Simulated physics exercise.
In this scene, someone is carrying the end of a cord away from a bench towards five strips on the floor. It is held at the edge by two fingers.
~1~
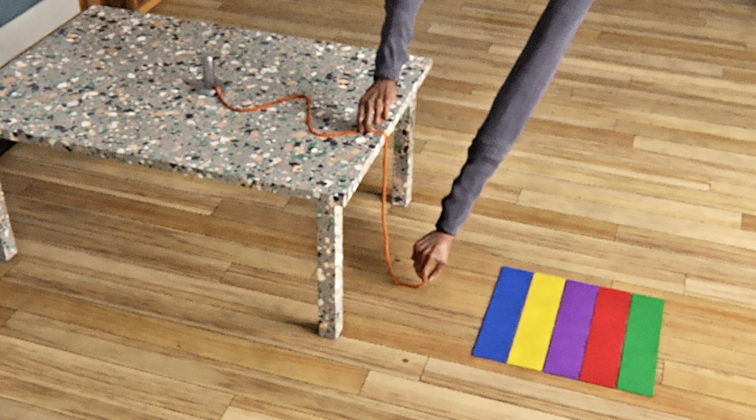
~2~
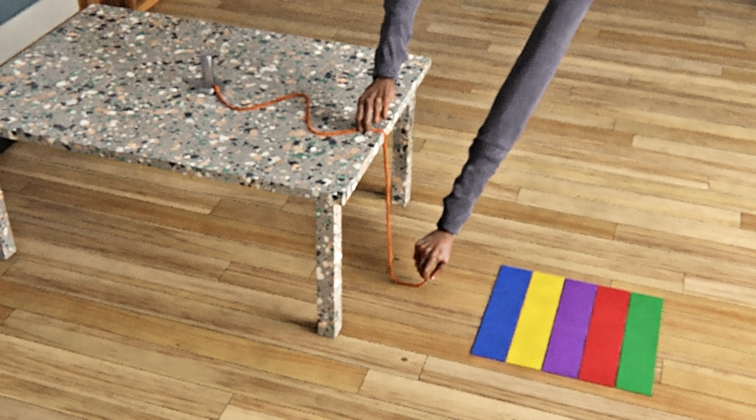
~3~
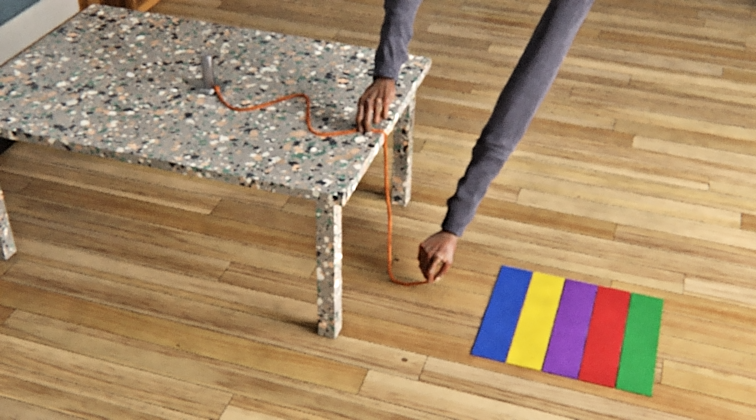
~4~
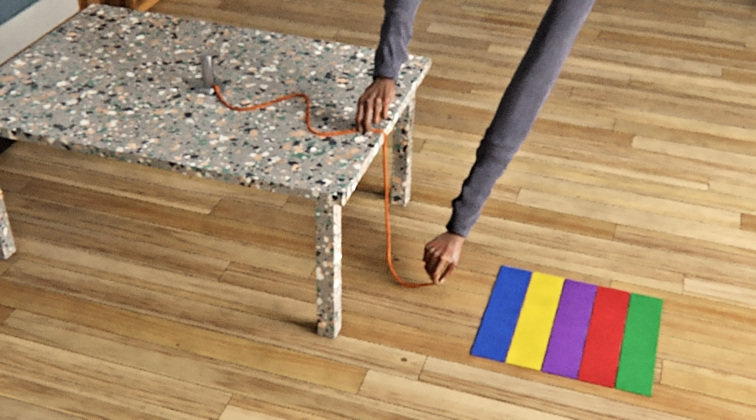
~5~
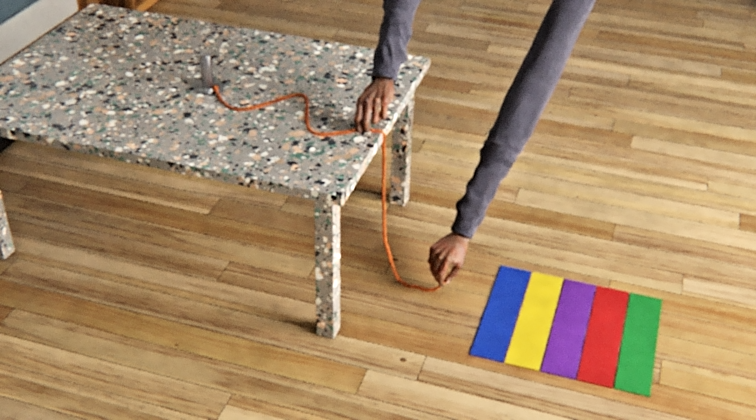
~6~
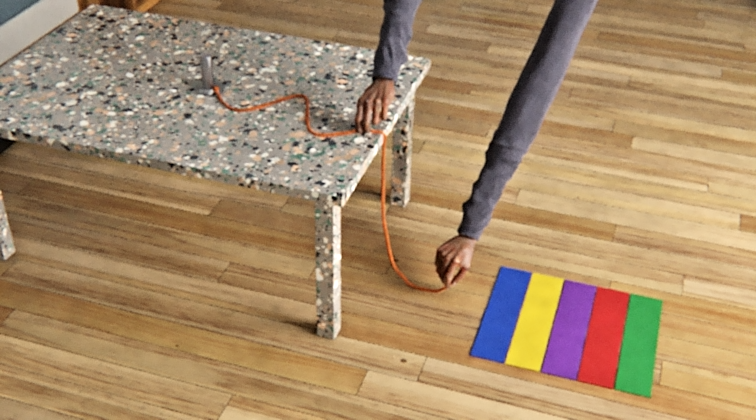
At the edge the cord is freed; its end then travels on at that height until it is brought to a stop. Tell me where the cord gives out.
It gives out over the green strip.
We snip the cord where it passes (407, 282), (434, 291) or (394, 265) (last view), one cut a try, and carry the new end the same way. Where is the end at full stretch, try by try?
About (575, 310), (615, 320) and (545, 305).
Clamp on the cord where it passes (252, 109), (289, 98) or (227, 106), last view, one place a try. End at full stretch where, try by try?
About (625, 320), (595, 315) and (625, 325).
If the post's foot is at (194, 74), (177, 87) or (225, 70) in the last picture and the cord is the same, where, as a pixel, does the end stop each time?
Going by the last picture, roughly (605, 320), (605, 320) and (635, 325).
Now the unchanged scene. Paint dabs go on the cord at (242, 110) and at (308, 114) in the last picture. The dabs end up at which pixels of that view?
Around (266, 101); the other one around (362, 125).
A little later, end near (579, 313); over purple.
Next, end near (619, 322); over red.
When it is tight, end near (642, 327); over green. It halts on the green strip.
